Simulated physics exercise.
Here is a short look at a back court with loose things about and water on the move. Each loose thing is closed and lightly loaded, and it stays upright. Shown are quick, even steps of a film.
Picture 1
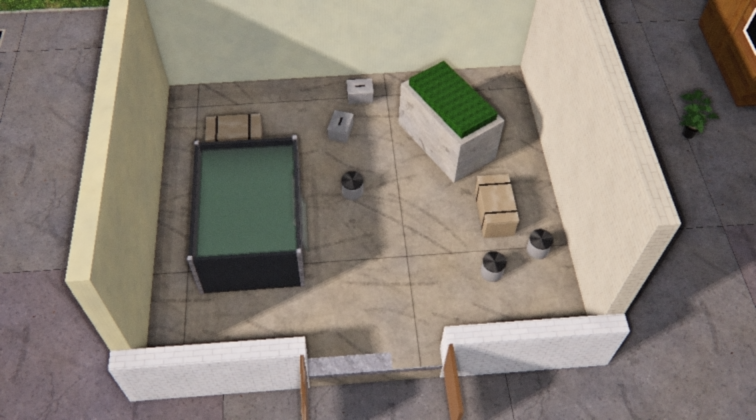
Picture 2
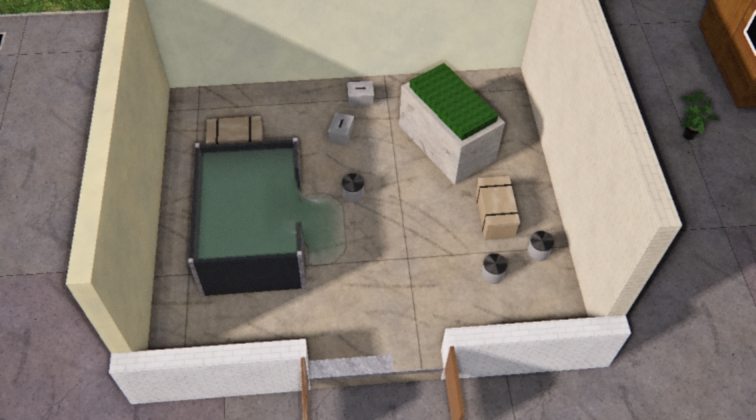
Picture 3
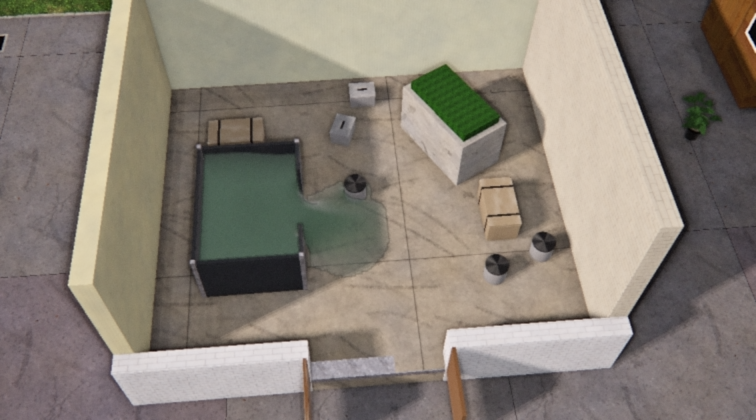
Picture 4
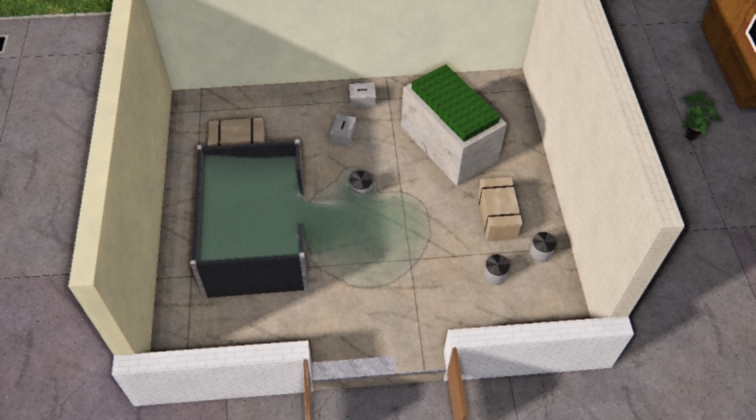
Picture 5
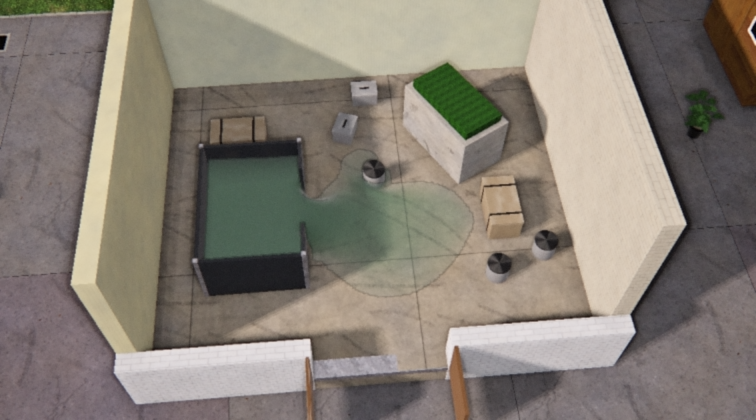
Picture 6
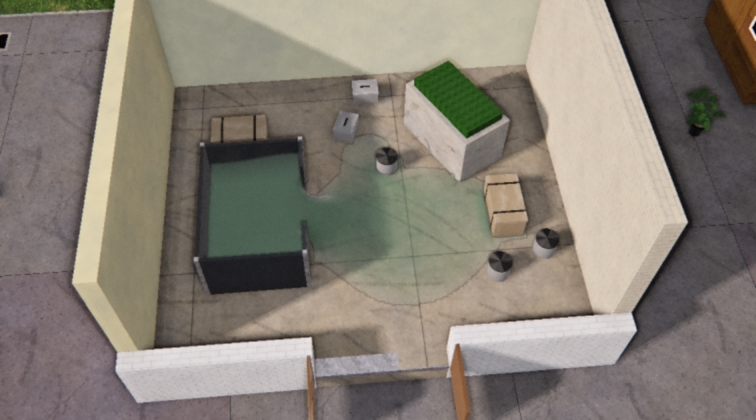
We see a walled court with a dark-sided tank of greenish water, crates and small metal pails; water pours from the tank's right side and spreads across the floor, and the nearest pail slides a short way up and right.
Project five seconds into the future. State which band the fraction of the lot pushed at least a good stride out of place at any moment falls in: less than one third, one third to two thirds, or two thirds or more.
Portion: No less than two thirds.
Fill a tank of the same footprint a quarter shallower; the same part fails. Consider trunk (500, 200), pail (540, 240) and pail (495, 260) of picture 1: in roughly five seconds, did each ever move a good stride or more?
Result by item: Covered it; covered it; covered it.
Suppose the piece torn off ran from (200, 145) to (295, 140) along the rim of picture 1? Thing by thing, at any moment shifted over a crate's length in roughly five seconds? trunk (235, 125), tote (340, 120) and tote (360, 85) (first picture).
First beyond that mark, then beyond that mark, then beyond that mark.
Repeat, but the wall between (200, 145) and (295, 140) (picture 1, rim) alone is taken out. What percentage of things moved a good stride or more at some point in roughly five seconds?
I'd say around 60 per cent.
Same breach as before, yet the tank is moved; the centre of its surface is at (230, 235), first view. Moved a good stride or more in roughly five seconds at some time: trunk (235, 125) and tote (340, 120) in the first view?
Taking them in the order you gave, the first did not get there and the second did not get there.
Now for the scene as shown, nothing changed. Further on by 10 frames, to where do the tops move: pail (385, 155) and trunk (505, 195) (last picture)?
They should be roughly at (374, 83) and (557, 185).
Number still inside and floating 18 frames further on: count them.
Result - 3.
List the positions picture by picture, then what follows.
A pail at (352, 180), on the bottom; a trunk at (498, 198) rests on the ground; 0 of 7 have shifted, in the first picture.
A pail at (353, 182) rests on the ground; a trunk at (499, 200) rests on the ground; 0 of 7 have shifted, in the second picture.
A pail at (355, 183), on the bottom; a trunk at (501, 201), on the bottom; 0 of 7 have shifted, in the third picture.
A pail at (361, 180) rests on the ground, close to its start; a trunk at (501, 201), on the bottom; 1 of 7 have shifted, in the fourth picture.
A pail at (374, 169), on the bottom, a stride from its start; a trunk at (503, 199), on the bottom; 1 of 7 have shifted, in the fifth picture.
A pail at (387, 156) rests on the ground, a stride from its start; a trunk at (507, 197) rests on the ground, close to its start; 1 of 7 have shifted, in the sixth picture.
A moment on, 2 of 7 are well off their spots; 0 afloat.
Next, 4 of 7 are well off their spots; 3 afloat.
Later, 5 of 7 are well off their spots; 3 afloat.
In the end, 5 of 7 are well off their spots, and 5 have been at some point; 2 afloat.
